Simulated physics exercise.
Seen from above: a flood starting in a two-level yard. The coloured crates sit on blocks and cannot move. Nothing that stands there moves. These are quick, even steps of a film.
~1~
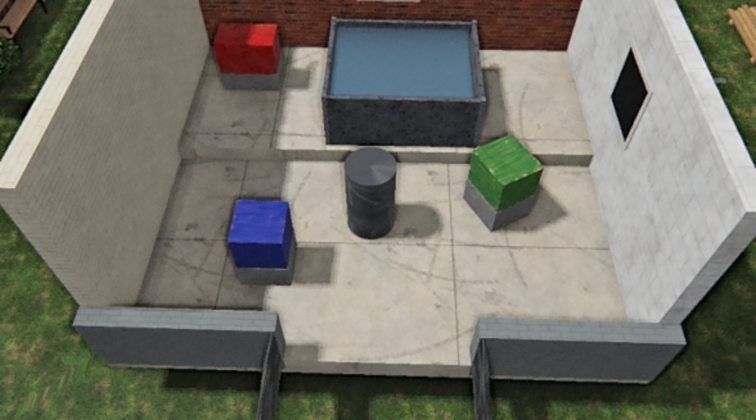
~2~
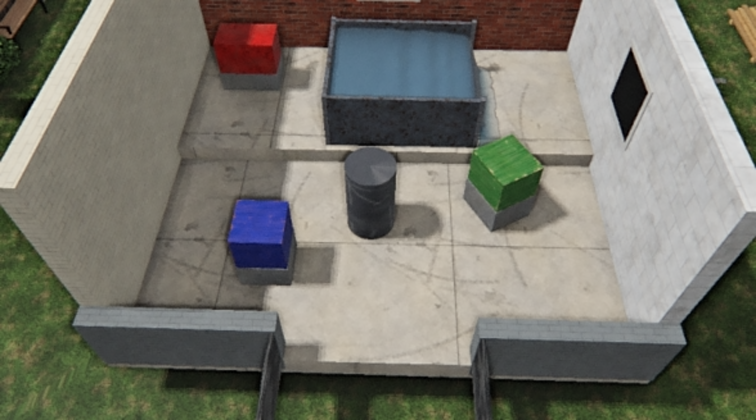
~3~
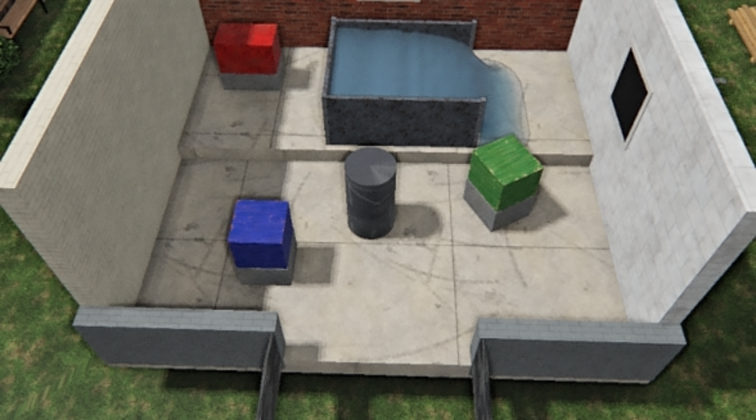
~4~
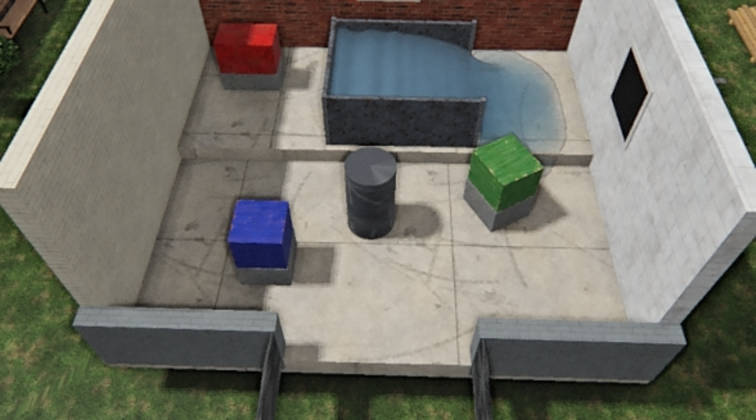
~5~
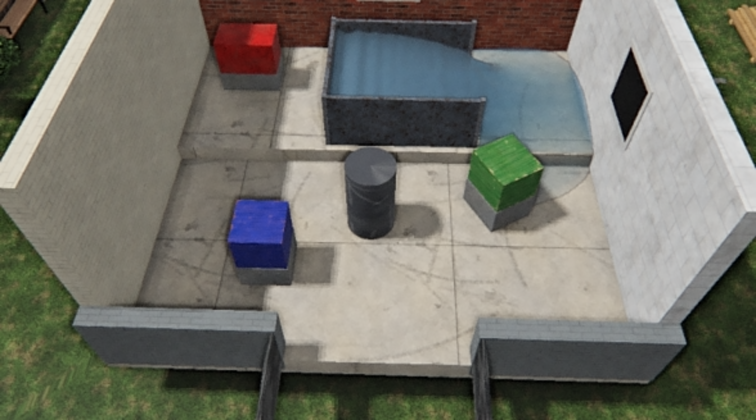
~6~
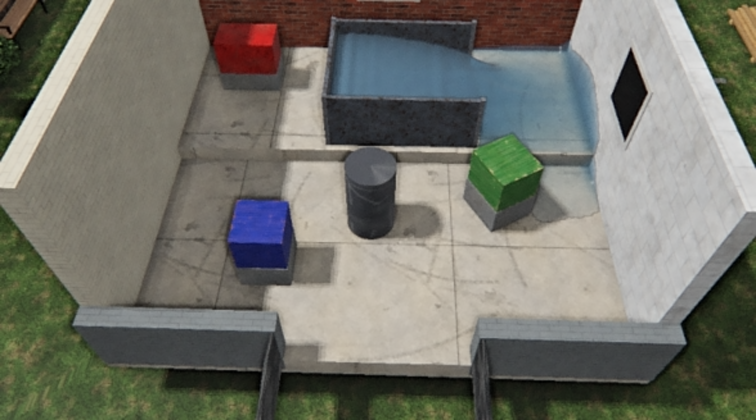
The clip opens on a walled, two-level yard with a full tank, red, blue and green blocks, and a dark barrel. Water pours from the tank's right side and spreads across the upper level to the right wall, then runs over the step onto the lower floor behind the green block.
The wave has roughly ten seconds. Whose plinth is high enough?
One by one: The blue crate escapes dry; the red crate escapes dry; the green crate escapes dry.
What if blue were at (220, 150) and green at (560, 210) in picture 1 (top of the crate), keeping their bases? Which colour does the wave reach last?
I say the blue crate.
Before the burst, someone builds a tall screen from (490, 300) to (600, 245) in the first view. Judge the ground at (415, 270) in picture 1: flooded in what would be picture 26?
Answer: Awash.
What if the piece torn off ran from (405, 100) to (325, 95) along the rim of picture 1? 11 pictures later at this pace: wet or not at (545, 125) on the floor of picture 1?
Answer: Free of water.
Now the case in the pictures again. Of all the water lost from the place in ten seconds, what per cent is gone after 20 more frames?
Roughly 10 per cent.
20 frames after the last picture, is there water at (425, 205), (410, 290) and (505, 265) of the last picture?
One after the other: Not flooded, covered, awash.
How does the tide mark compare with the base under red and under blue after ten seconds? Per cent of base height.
About 50 and 50 per cent.
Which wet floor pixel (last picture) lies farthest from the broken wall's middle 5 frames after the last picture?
Around (616, 322).
A moment on, water covers 20 % of the floor; the blue crate not reached, the red crate not reached, the green crate water round its plinth.
Next, water covers 35 % of the floor; the blue crate not reached, the red crate not reached, the green crate water round its plinth.
Then, water covers 55 % of the floor; the blue crate water round its plinth, the red crate water round its plinth, the green crate water round its plinth.
Later, water covers 95 % of the floor; the blue crate water round its plinth, the red crate water round its plinth, the green crate water round its plinth.
In the end, water covers 100 % of the floor; the blue crate stayed above the water, the red crate stayed above the water, the green crate stayed above the water.
